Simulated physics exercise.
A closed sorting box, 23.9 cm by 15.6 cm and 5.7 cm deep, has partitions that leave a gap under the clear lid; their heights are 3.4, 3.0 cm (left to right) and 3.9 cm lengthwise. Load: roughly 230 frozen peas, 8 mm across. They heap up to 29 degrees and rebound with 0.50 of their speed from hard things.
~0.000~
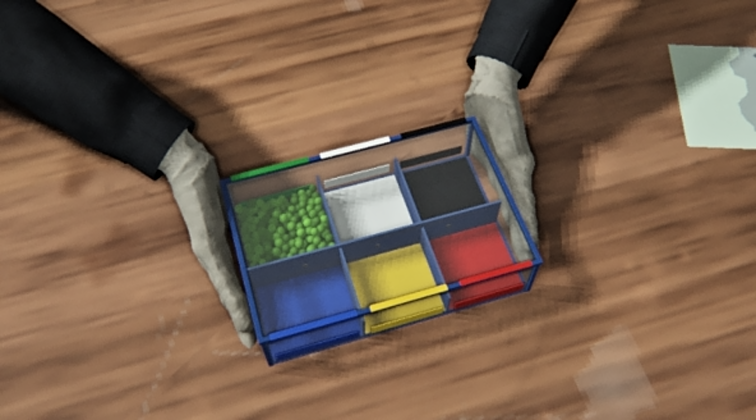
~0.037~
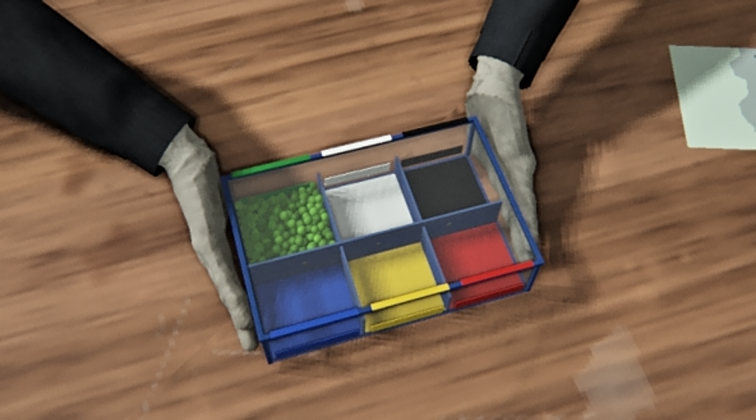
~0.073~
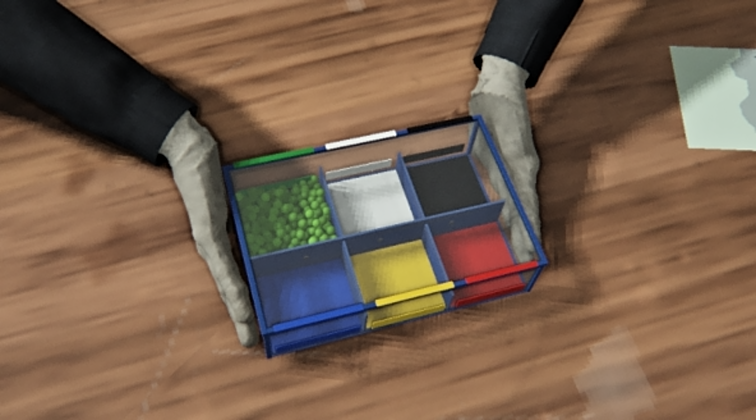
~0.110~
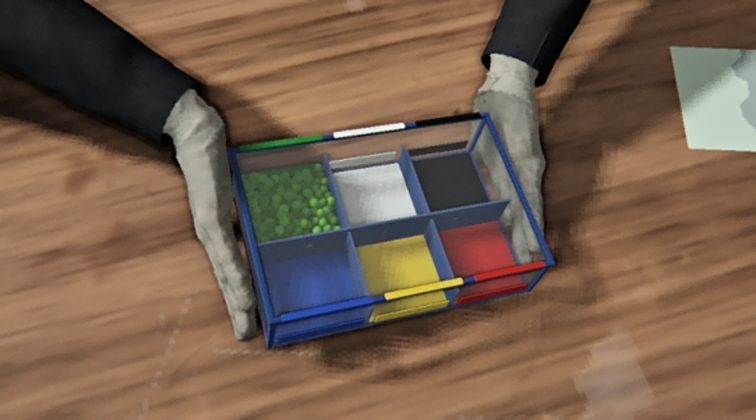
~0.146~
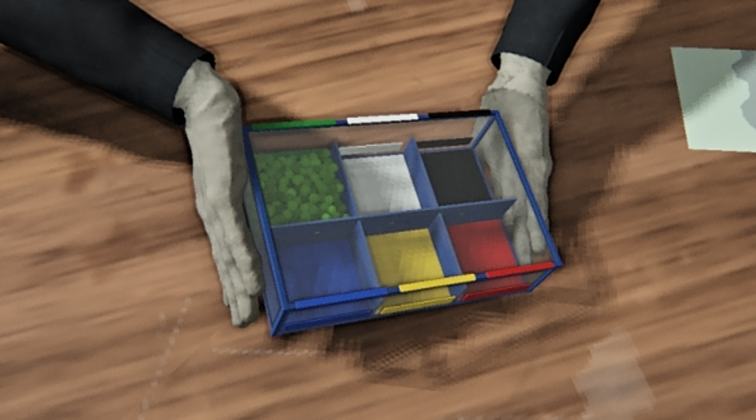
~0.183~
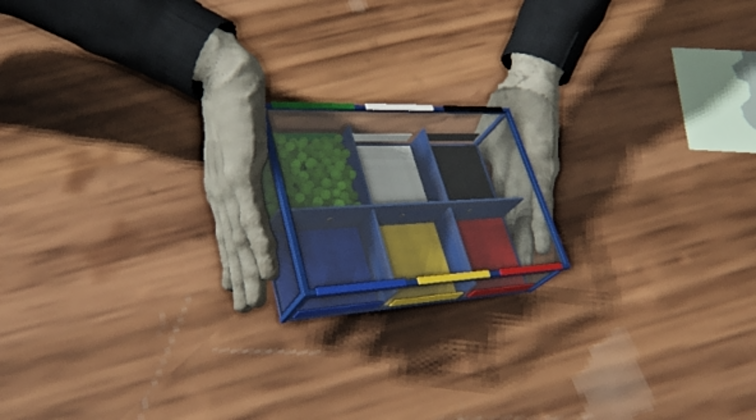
Two hands tilt and slightly turn a clear-lidded divided box with green peas in one compartment.
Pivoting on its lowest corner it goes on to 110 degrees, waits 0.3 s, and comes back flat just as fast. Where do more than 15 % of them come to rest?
Red: Above, blue: Below, green: Below, yellow: Below, white: Below, black: Above.
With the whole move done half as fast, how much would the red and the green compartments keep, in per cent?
Then: Red 75; green 0.
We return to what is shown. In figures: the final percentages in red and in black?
Red 70, black 25.
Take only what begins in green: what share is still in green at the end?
Roughly 0 per cent.
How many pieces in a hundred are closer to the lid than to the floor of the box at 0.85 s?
Some 80 per cent.
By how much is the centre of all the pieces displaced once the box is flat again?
Some 17.5 cm.
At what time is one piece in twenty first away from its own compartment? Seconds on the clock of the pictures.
Near 0.55 s.
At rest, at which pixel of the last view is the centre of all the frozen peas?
Near (482, 248).
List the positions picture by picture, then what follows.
Box tilt 0 degrees, front corners at (263, 339) and (537, 261); green 100 %, in the first frame.
Box tilt 1 degrees, front corners at (264, 336) and (538, 261), in the second frame.
Box tilt 4 degrees, front corners at (266, 330) and (542, 262), lowest corner right front, in the third frame.
Box tilt 10 degrees, front corners at (274, 319) and (548, 262), lowest corner right front, in the fourth frame.
Box tilt 17 degrees, front corners at (287, 305) and (556, 263), lowest corner right front, in the fifth frame.
Box tilt 24 degrees, front corners at (308, 291) and (564, 265), lowest corner right front; green 100 %. Its pace works out near 195 degrees a second, in the sixth frame.
After 0.85 s, tilt 110 degrees; red 30 %, green 30 %, yellow 5 %, white 15 %, black 15 %.
After 1.30 s, tilt 60 degrees; red 70 %, black 25 %.
Then, at 1.82 s, tilt 0 degrees; red 70 %, black 25 %.
In the end, at 2.3 s, red 70 %, blue 0 %, green 0 %, yellow 0 %, white 0 %, black 25 %.
